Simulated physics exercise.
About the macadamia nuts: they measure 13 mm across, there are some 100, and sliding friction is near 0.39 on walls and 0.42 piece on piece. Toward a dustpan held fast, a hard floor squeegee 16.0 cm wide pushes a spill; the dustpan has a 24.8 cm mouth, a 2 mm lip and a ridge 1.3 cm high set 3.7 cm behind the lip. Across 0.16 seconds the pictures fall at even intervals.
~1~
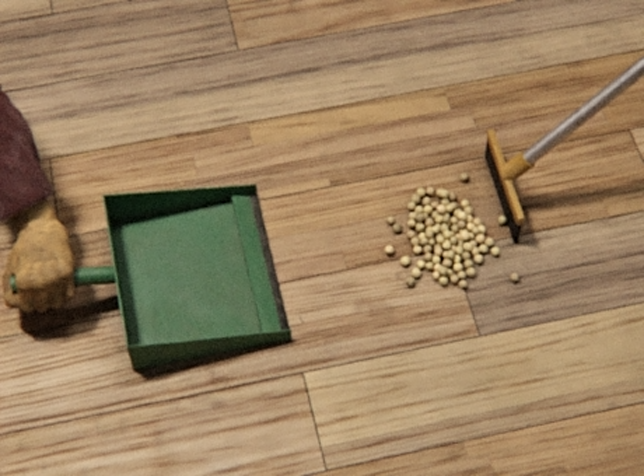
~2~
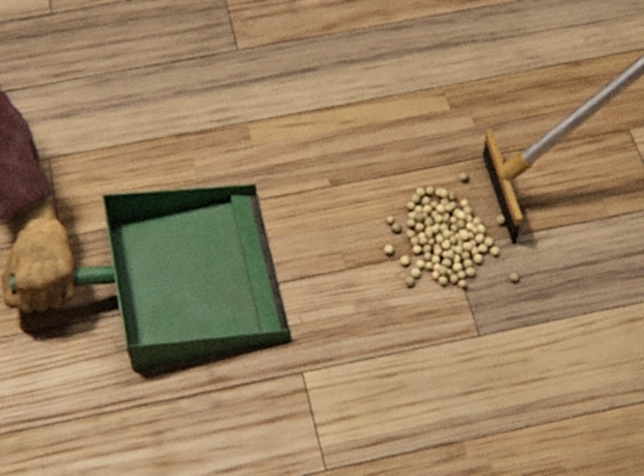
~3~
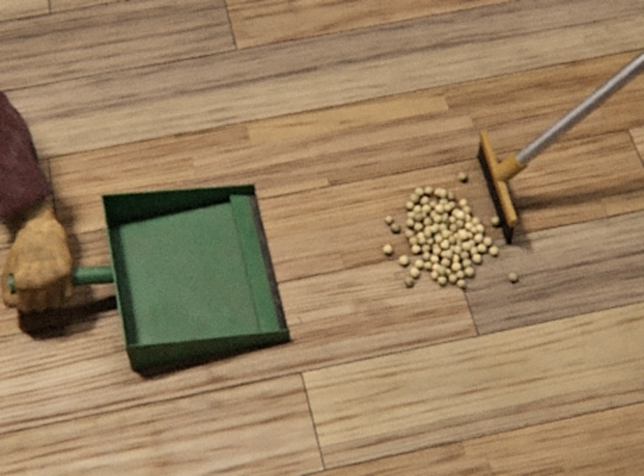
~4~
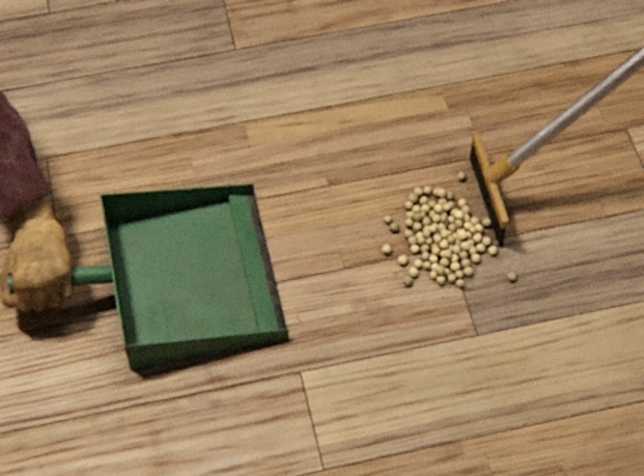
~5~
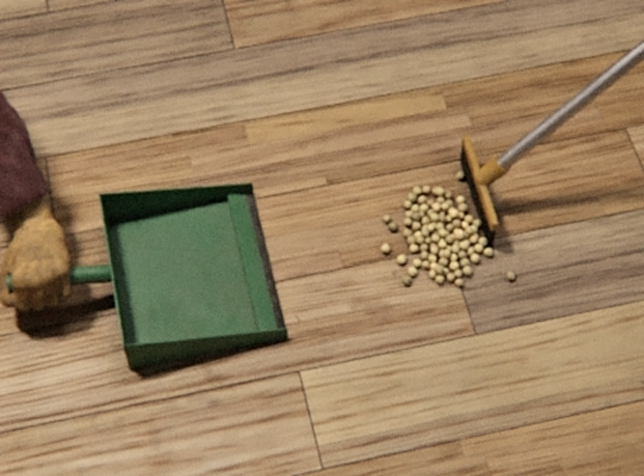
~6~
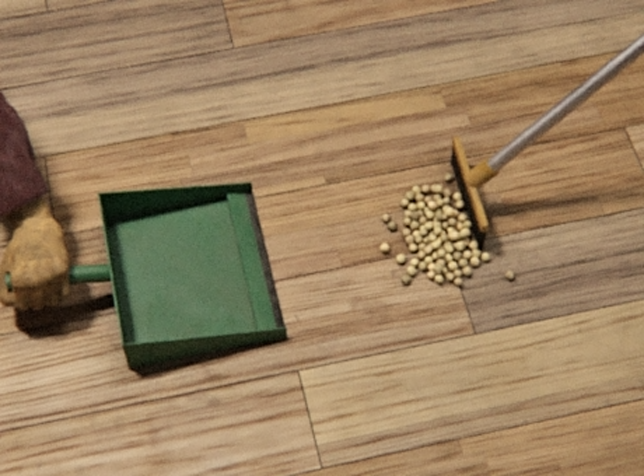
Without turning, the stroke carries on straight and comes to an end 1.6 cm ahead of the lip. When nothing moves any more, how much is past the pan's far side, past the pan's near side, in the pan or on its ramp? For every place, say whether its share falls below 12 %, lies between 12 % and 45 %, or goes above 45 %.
Past the pan's far side: Below 12 %, past the pan's near side: Below 12 %, in the pan or on its ramp: Between 12 % and 45 %.
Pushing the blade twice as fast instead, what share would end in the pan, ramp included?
I'd put it at close to 40 per cent.
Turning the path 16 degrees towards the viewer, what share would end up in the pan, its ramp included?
In that case around 25 per cent.
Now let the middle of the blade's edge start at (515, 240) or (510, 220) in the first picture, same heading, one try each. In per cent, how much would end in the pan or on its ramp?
Some 30 and 35 per cent.
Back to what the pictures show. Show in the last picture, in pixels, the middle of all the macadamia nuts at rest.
Near (279, 285).
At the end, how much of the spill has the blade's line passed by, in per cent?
Roughly 35 per cent.
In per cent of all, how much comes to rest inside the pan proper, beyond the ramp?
I'd put it near 10 per cent.
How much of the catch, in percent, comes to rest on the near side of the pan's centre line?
Roughly 70 per cent.
Then, 0.31 s after the last picture, middle of the blade 16 cm from the lip; 0 % over the lip, far side 0 %, near side 0 %.
Then, 0.52 s after the last picture, middle of the blade 7 cm from the lip; 0 % over the lip, far side 5 %, near side 0 %.
Then, 0.84 s after the last picture, middle of the blade 2 cm from the lip; 35 % over the lip, far side 5 %, near side 5 %.
In the end, far side 5 %, near side 5 %, pan 35 %, in front of the lip or behind the blade 60 %.
